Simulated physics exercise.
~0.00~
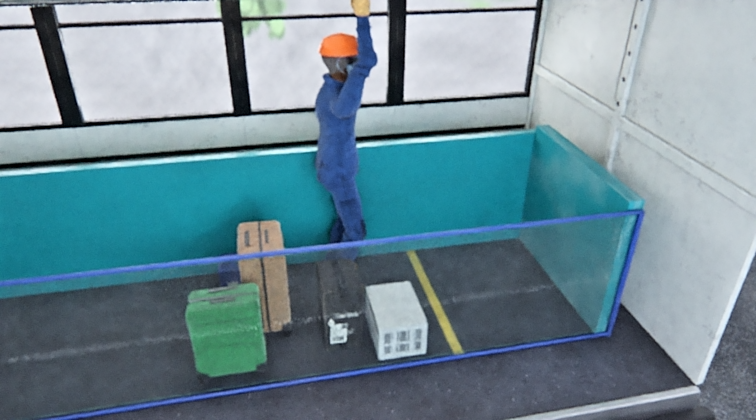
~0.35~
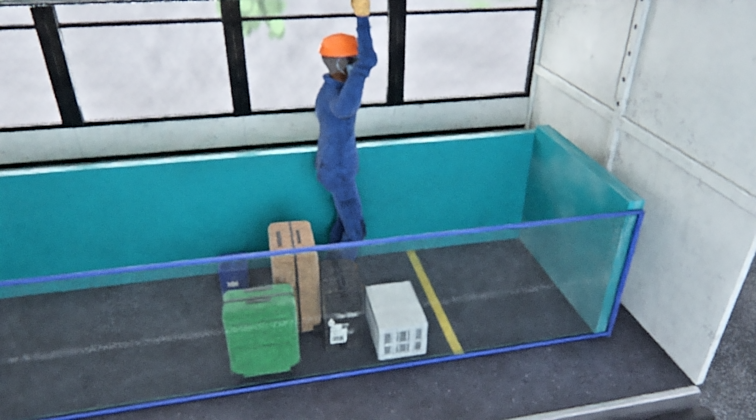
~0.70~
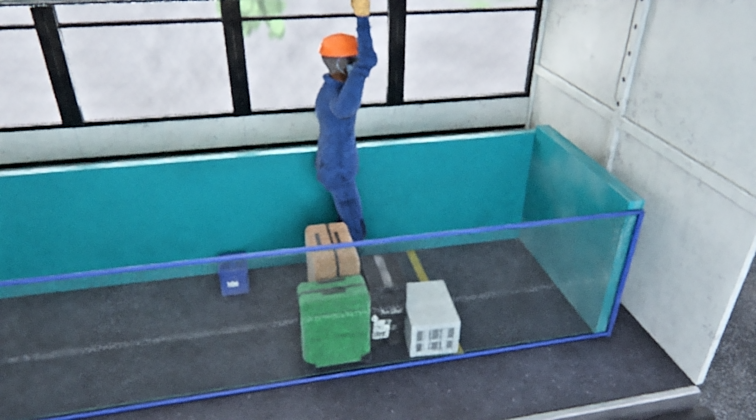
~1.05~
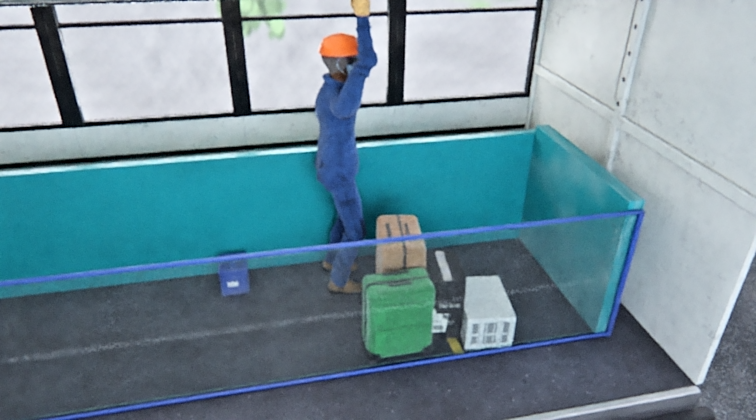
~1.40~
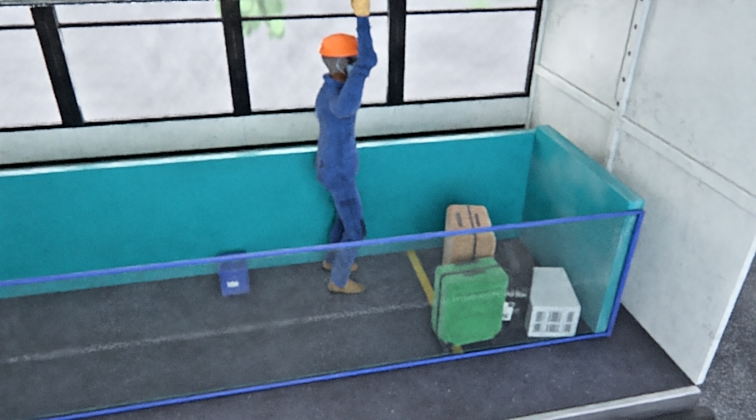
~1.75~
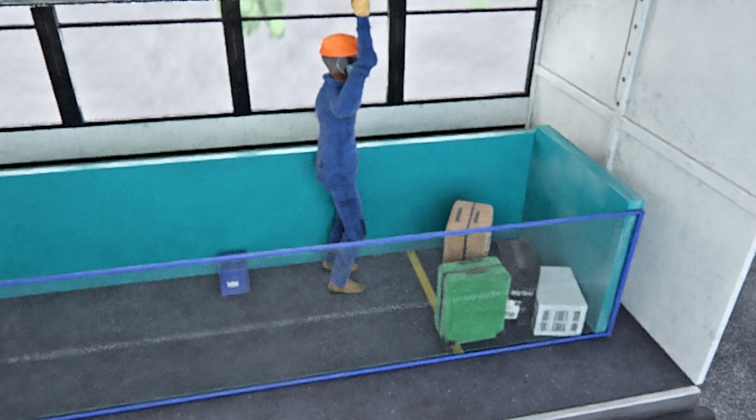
In a shuttle bay, two cases, a black pack and a white crate slide right past the yellow line.
